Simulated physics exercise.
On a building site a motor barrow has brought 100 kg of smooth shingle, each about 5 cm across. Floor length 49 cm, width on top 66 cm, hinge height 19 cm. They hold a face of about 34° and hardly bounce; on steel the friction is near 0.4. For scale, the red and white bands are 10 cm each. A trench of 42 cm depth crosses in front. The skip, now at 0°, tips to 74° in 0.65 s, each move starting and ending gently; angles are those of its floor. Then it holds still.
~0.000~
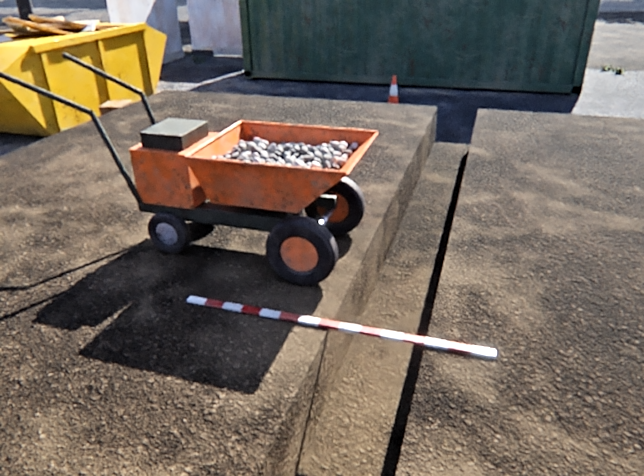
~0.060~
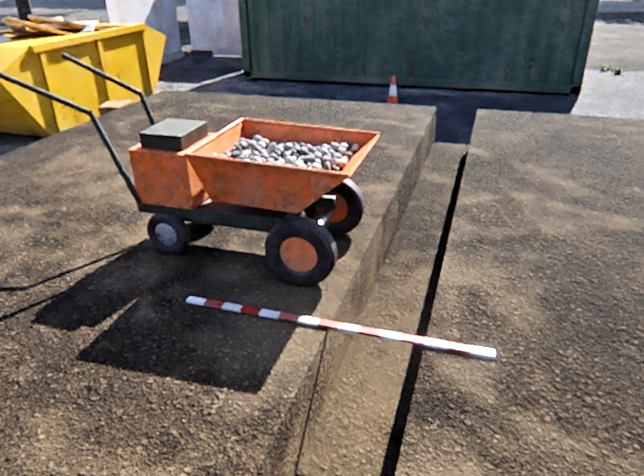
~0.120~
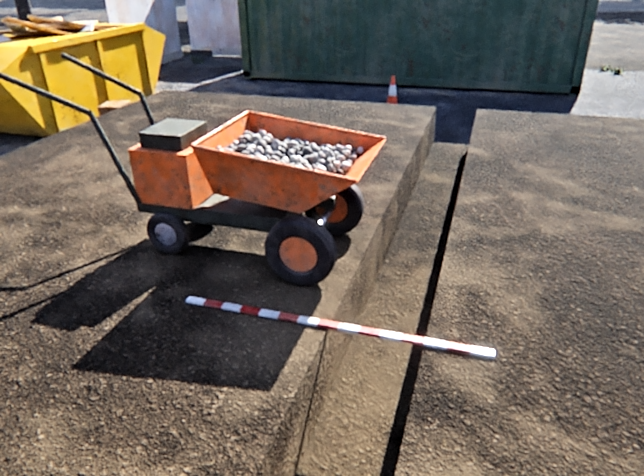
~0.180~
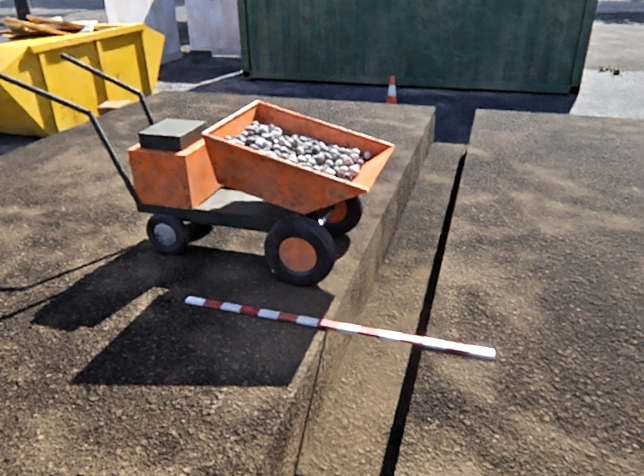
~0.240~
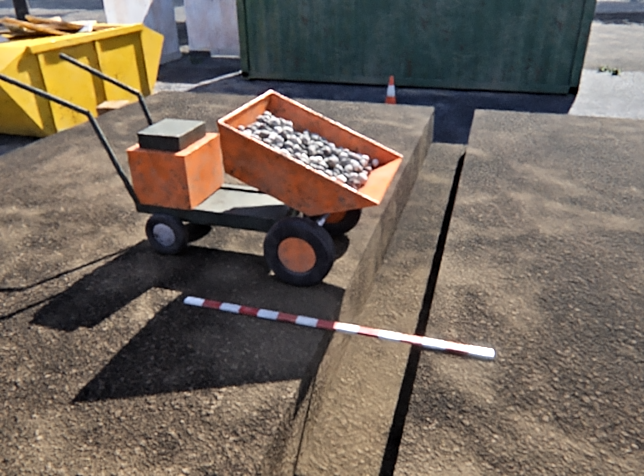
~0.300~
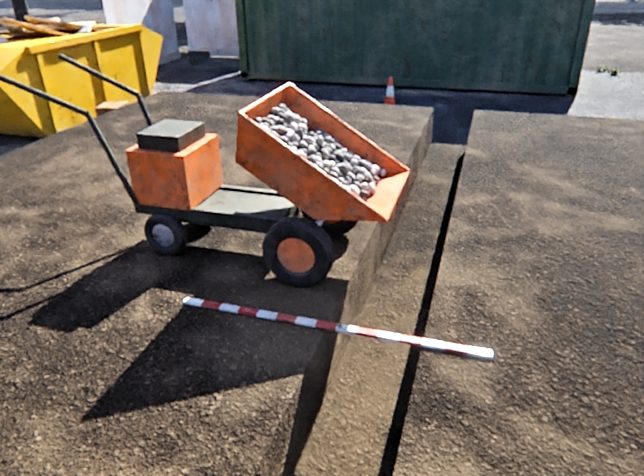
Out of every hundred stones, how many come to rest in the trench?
Some 54 per cent of it.
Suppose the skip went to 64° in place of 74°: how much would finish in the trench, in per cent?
In that case some 35 per cent.
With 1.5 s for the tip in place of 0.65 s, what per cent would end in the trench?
It would be near 60 per cent.
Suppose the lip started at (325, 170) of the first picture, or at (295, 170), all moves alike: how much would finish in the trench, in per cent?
First some 85, then 100 per cent.
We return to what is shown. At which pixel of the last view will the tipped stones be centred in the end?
Their middle is at about (429, 322).
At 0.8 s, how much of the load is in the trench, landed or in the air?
Some 25 per cent.
After 0.5 s the floor is at 63°; 100 % in the skip; the foremost stones are at (404, 235).
After 0.8 s the floor is at 74°; 60 % in the skip, 26 % in the trench, 14 % past the trench; the foremost stones are at (466, 277).
After 1.1 s the floor is at 74°; 2 % in the skip, 51 % in the trench, 46 % past the trench; the foremost stones are at (622, 290).
After 3.0 s the floor is at 74°; 0 % in the skip, 54 % in the trench, 46 % past the trench; the foremost stones are past the picture's edge.
